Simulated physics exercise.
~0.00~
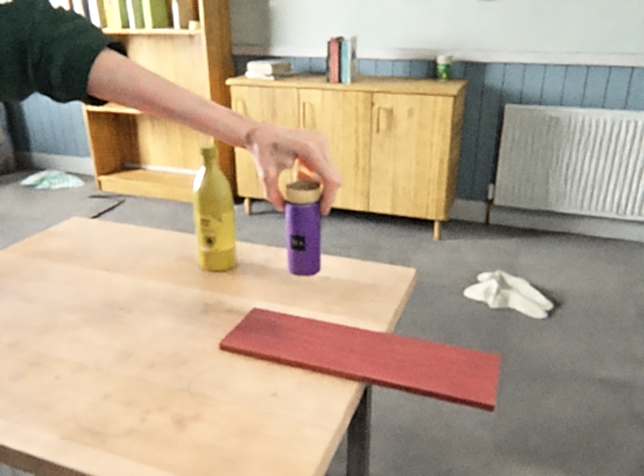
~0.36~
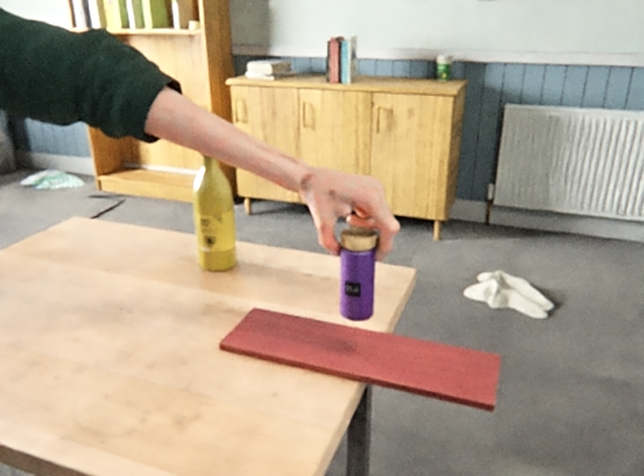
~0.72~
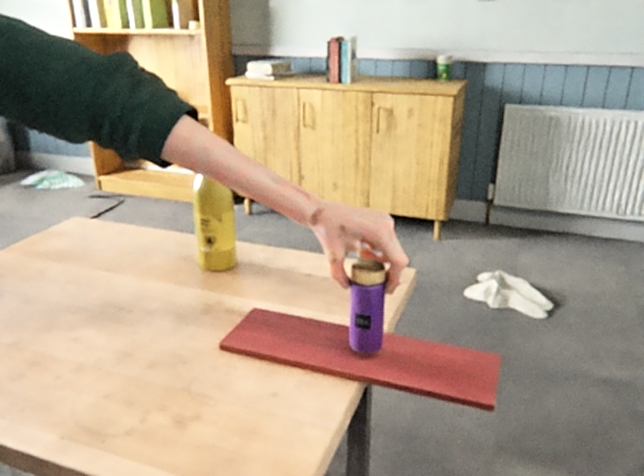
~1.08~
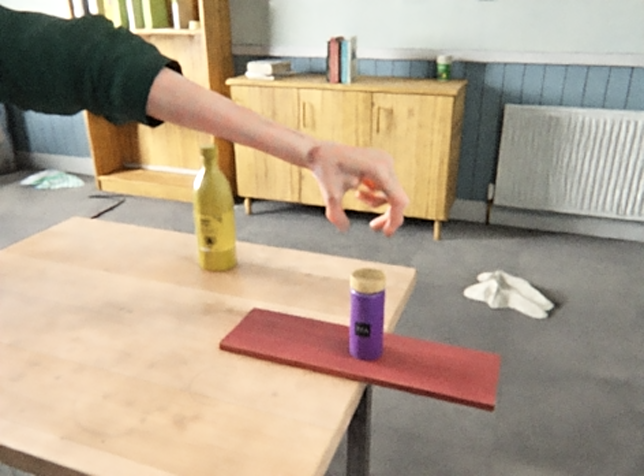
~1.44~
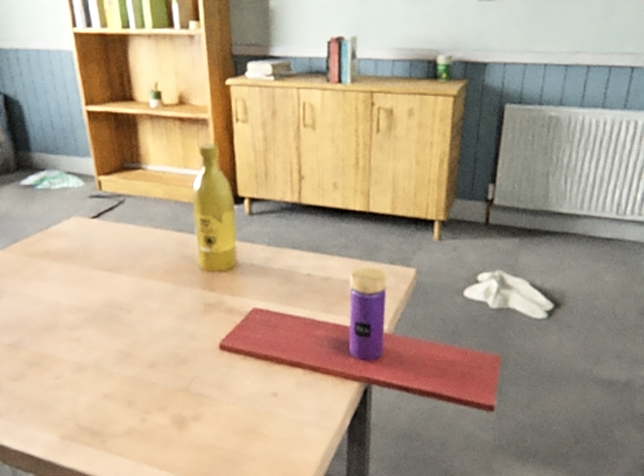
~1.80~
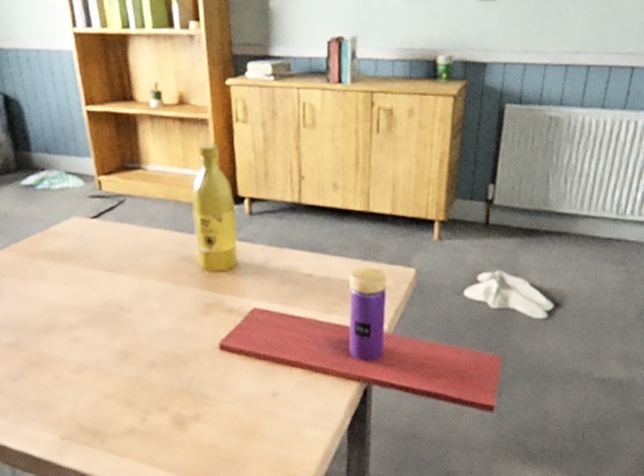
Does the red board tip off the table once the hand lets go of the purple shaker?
No, the board keeps its balance on the table edge, with the purple shaker still standing upright on it.
